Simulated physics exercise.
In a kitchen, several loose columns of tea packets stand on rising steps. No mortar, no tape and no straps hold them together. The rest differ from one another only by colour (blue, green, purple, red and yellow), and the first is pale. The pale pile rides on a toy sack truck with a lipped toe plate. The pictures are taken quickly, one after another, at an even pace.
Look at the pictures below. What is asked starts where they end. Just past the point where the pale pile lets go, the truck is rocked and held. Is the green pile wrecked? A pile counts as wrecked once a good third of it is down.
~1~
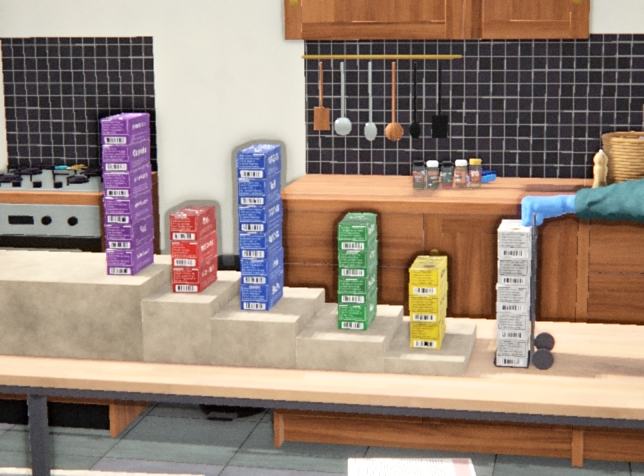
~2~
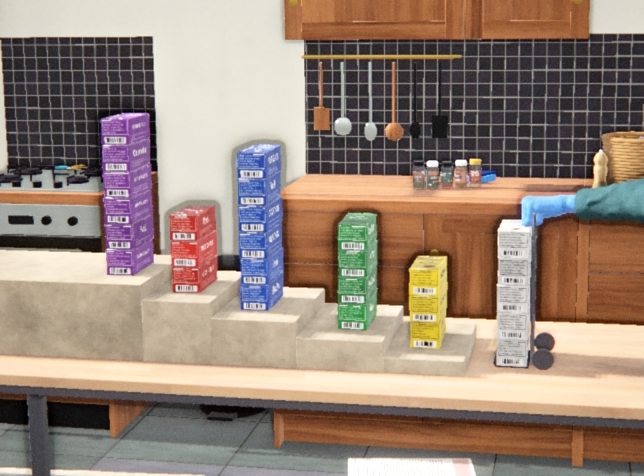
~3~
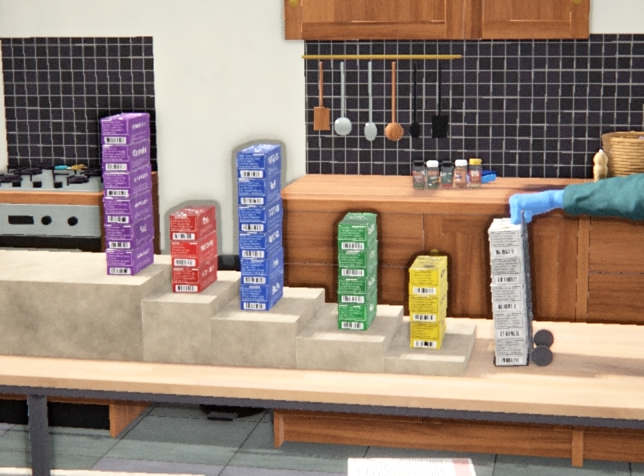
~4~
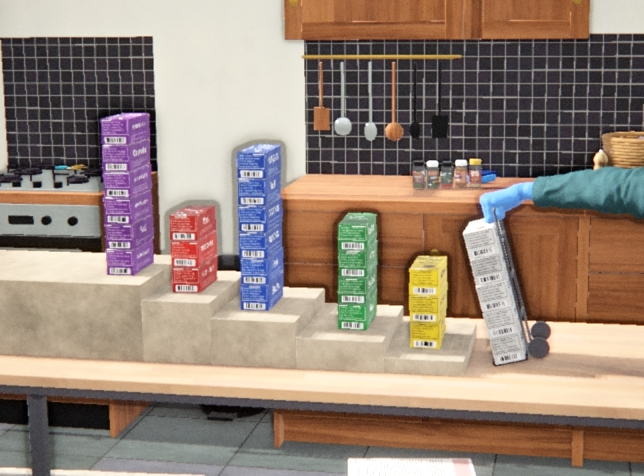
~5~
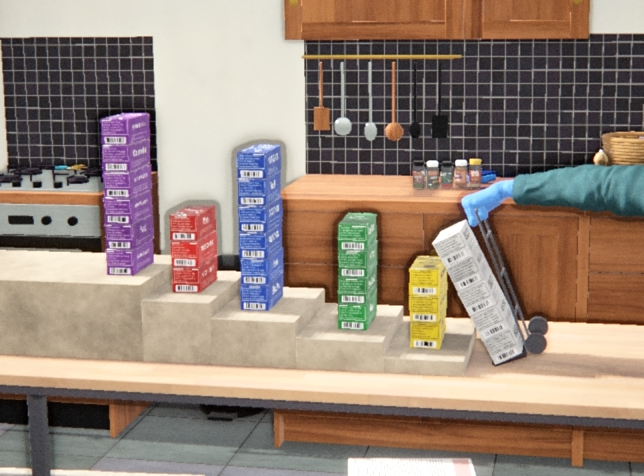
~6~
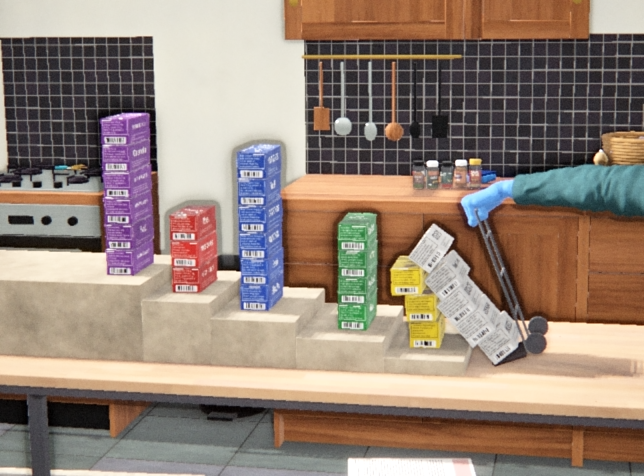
Yes.
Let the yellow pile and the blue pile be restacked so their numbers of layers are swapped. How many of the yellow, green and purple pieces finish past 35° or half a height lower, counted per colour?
It works out to yellow 5, then green 4, then purple 0.
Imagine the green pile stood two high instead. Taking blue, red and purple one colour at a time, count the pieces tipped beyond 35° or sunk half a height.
Going pile by pile: Blue 0, red 0, purple 0.
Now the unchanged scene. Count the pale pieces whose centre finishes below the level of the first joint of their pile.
Count = 1.
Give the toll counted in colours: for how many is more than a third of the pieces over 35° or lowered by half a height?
Result, counted per colour: 2.
Shortly afterwards, 5 of the pale pile down; none of the 4 green packets down (0 of 22 in all colours); top green packet unmoved; top yellow packet tilted a little.
Next, 5 of the pale pile down; none of the 4 green packets down (0 of 22 in all colours); top green packet a little from its place; top yellow packet tilted a little.
Some moments later, 5 of the pale pile down; none of the 4 green packets down (2 of 22 in all colours); top green packet tilted clearly; top yellow packet tilted a little.
Afterwards, 5 of the pale pile down; 3 of the 4 green packets down (5 of 22 in all colours); top green packet tilted well over, about its own height lower.
In the end, 5 of the pale pile down; 3 of the 4 green packets down (5 of 22 in all colours); top green packet about its own height lower; top yellow packet half its height lower. From the last view, middles, top green packet near (288, 263), top yellow packet near (364, 284).
